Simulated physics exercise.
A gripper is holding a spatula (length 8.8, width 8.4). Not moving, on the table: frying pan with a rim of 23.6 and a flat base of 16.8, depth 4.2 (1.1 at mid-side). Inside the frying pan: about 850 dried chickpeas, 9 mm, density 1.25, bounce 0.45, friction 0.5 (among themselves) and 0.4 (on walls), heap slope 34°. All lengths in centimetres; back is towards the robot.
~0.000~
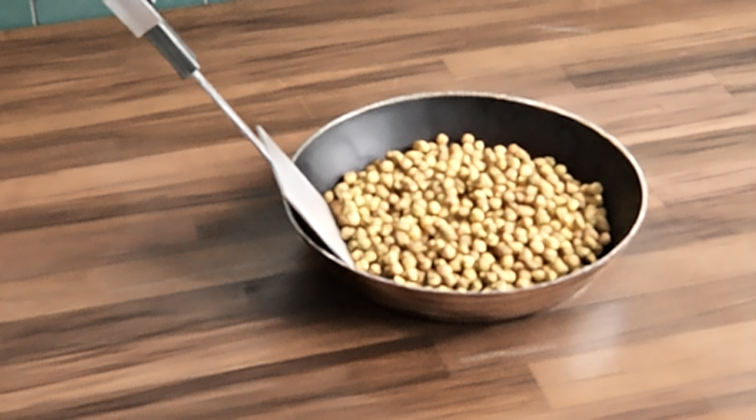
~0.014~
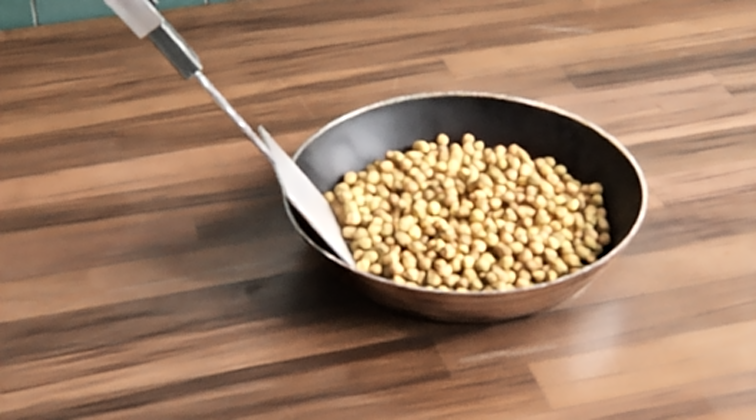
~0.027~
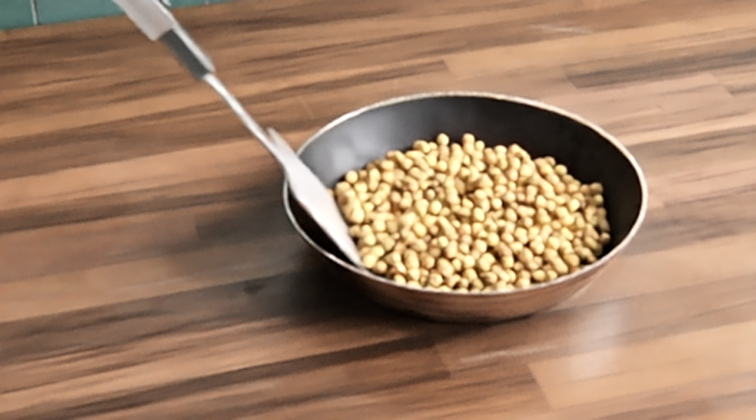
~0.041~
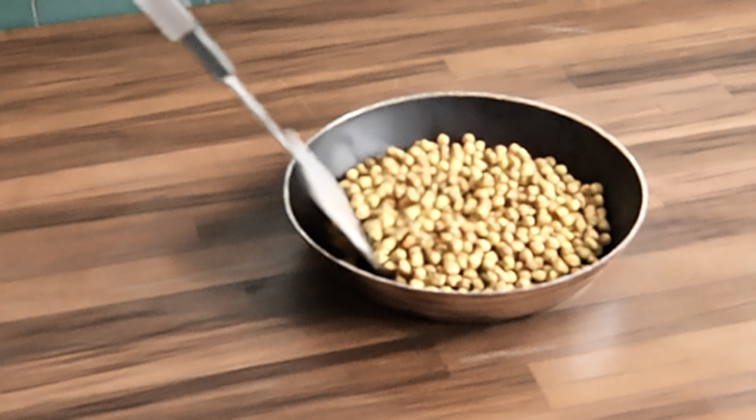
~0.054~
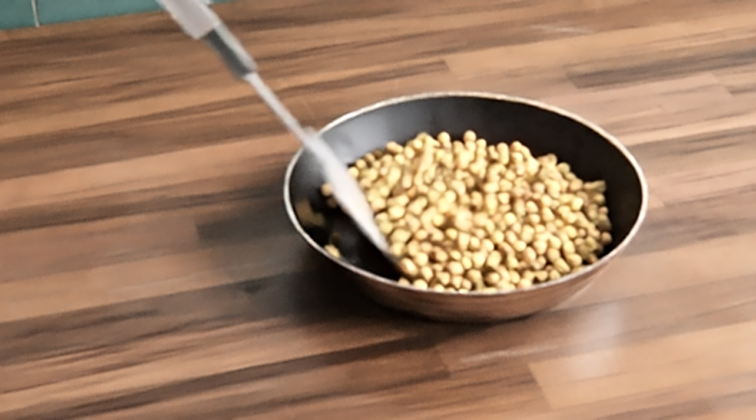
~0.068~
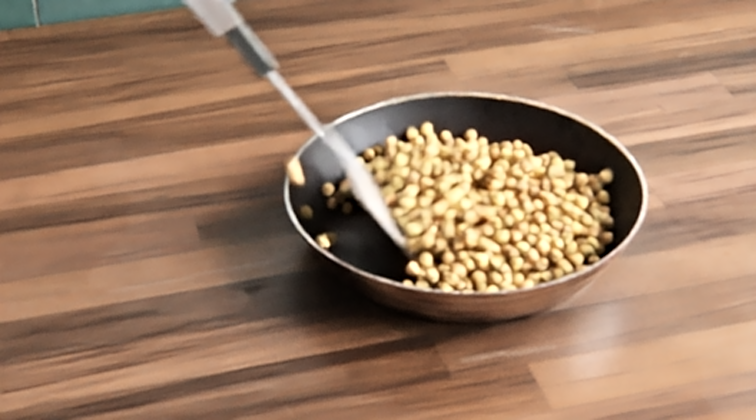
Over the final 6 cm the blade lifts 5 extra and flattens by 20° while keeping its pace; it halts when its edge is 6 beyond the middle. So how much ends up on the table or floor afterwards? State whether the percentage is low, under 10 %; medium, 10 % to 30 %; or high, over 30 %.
The percentage is medium.
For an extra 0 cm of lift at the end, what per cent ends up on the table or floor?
Result: Approx. 5 %.
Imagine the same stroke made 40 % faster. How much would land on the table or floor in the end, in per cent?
20 %.
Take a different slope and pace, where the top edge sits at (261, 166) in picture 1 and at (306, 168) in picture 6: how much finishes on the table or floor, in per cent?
My guess would be close to 5 per cent.
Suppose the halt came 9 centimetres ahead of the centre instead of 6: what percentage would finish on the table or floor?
Then around 25 per cent.
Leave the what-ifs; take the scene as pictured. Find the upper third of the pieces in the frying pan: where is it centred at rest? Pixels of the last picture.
Pixel position: Approx. (558, 184).
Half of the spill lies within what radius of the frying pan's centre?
It works out to near 34 cm.
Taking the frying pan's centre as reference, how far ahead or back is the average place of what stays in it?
I'd say it's roughly 3.5 cm toward the front.
After 0.10 s, sloping 58°, highest piece 15 above the table; 847 in the frying pan, 1 on the blade or in flight.
After 0.14 s, sloping 50°, highest piece 20 above the table; 847 in the frying pan, 1 on the blade or in flight.
After 0.35 s, sloping 38°, highest piece 30 above the table; 725 in the frying pan, 121 on the table or floor, 2 on the blade or in flight.
After 1.40 s, sloping 38°, highest piece 4 above the table; 724 in the frying pan, 124 on the table or floor.
In the end, 724 in the frying pan, 124 on the table or floor. That is 15 % on the table or floor.
